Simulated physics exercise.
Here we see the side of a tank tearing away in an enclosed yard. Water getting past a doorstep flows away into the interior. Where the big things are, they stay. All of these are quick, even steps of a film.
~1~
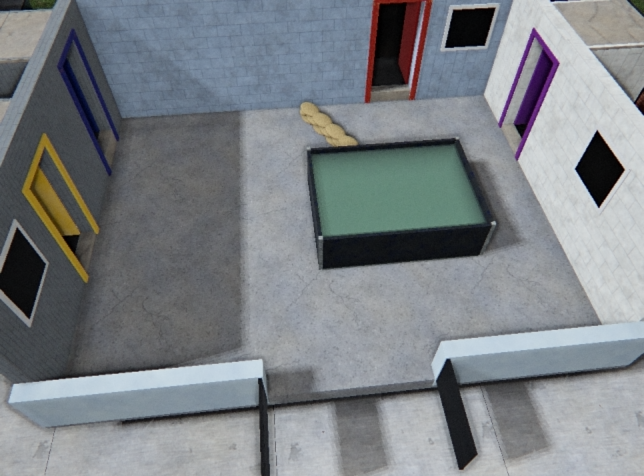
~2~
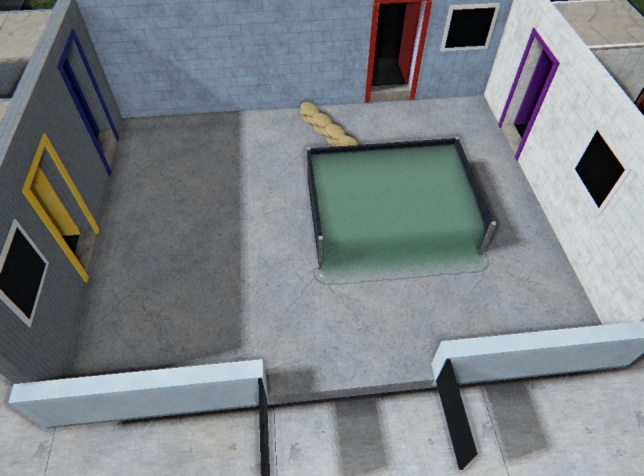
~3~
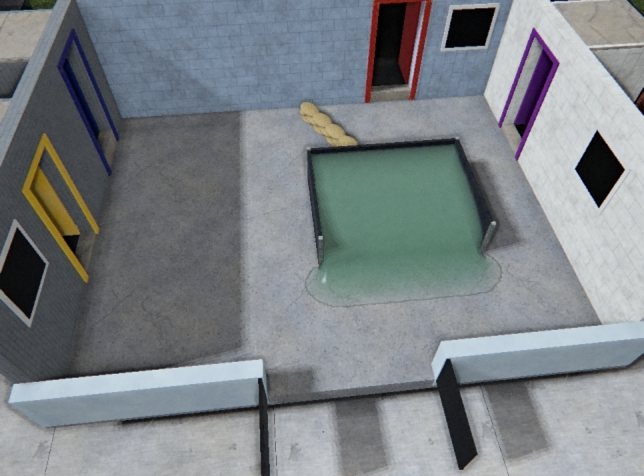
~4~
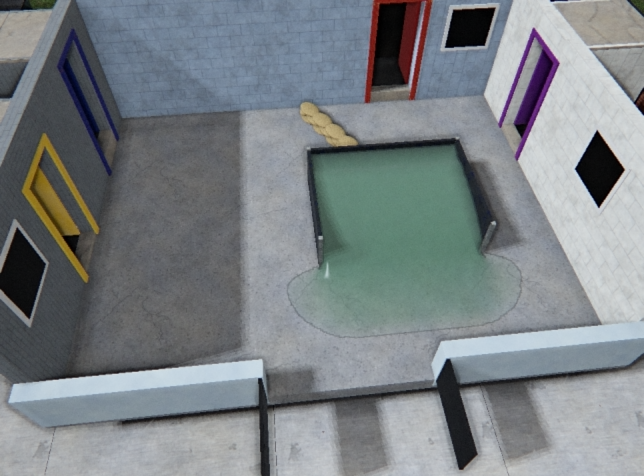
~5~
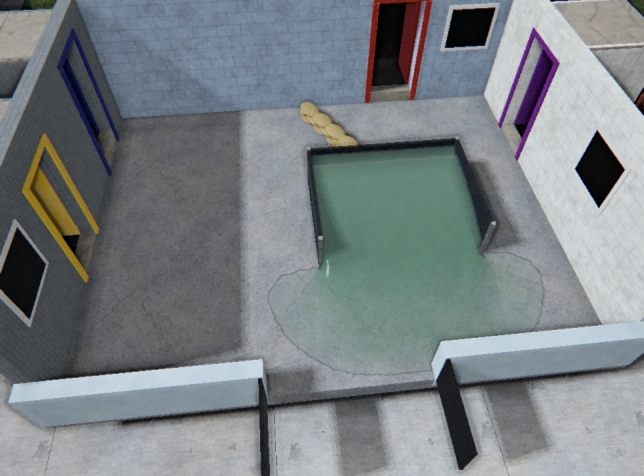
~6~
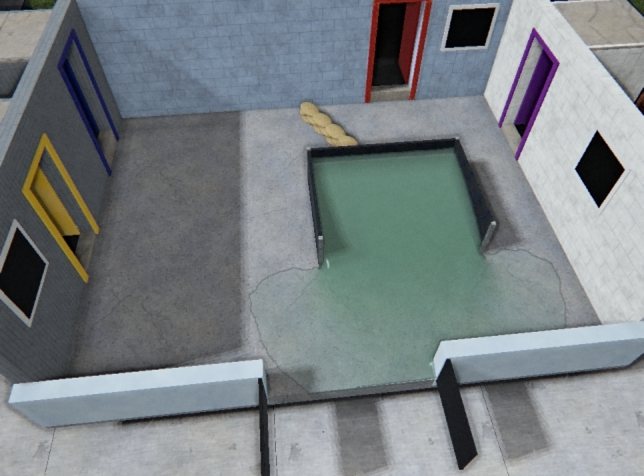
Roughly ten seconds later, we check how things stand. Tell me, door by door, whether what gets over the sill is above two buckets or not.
I expect the blue door to stay within two buckets; I expect the purple door to stay within two buckets; I expect the yellow door to stay within two buckets; I expect the red door to stay within two buckets.
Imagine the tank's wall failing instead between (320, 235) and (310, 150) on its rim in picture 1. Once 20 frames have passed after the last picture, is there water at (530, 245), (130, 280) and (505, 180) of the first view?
Taking the spots in turn: Untouched, swamped and untouched.
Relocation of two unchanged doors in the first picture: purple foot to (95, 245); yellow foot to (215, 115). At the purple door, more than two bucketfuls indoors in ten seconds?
Answer: Purple door stays below the line.
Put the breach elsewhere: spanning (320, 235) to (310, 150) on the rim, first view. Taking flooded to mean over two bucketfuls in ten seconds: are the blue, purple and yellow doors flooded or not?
Going door by door: The blue one stays safe, the purple one stays safe, and the yellow one gets too much.
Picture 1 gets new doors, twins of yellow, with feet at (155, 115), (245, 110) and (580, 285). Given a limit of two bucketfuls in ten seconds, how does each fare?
In order: Stays within it, stays within it, tops the limit.
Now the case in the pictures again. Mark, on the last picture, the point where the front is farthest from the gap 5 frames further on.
Somewhere close to (191, 388).
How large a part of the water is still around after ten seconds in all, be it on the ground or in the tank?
Roughly 50 parts in a hundred.
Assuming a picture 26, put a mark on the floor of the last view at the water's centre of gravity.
At roughly (431, 268).
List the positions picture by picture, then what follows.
In the first picture, still water in the water tank at (394, 188).
In the second picture, the front is at (317, 271), out from the gap at (403, 251).
In the third picture, the front is at (311, 287), out from the gap at (403, 252).
In the fourth picture, water pours out at (402, 253) and has run to (298, 301).
In the fifth picture, the front is at (288, 329), out from the gap at (402, 253).
In the sixth picture, water pours out at (402, 254) and has run to a hidden place.
A moment on, water covers 20 % of the floor; the blue door not reached, the purple door not reached, the yellow door not reached, the red door not reached.
Next, water covers 25 % of the floor; the blue door not reached, the purple door not reached, the yellow door not reached, the red door not reached.
Then, water covers 40 % of the floor; the blue door not reached, the purple door wet at the sill, nothing in, the yellow door not reached, the red door not reached.
Later, water covers 55 % of the floor; the blue door not reached, the purple door wet at the sill, nothing in, the yellow door wet at the sill, nothing in, the red door wet at the sill, nothing in.
In the end, water covers 80 % of the floor; the blue door wet at the sill, nothing in, the purple door under two buckets in, the yellow door wet at the sill, nothing in, the red door wet at the sill, nothing in.
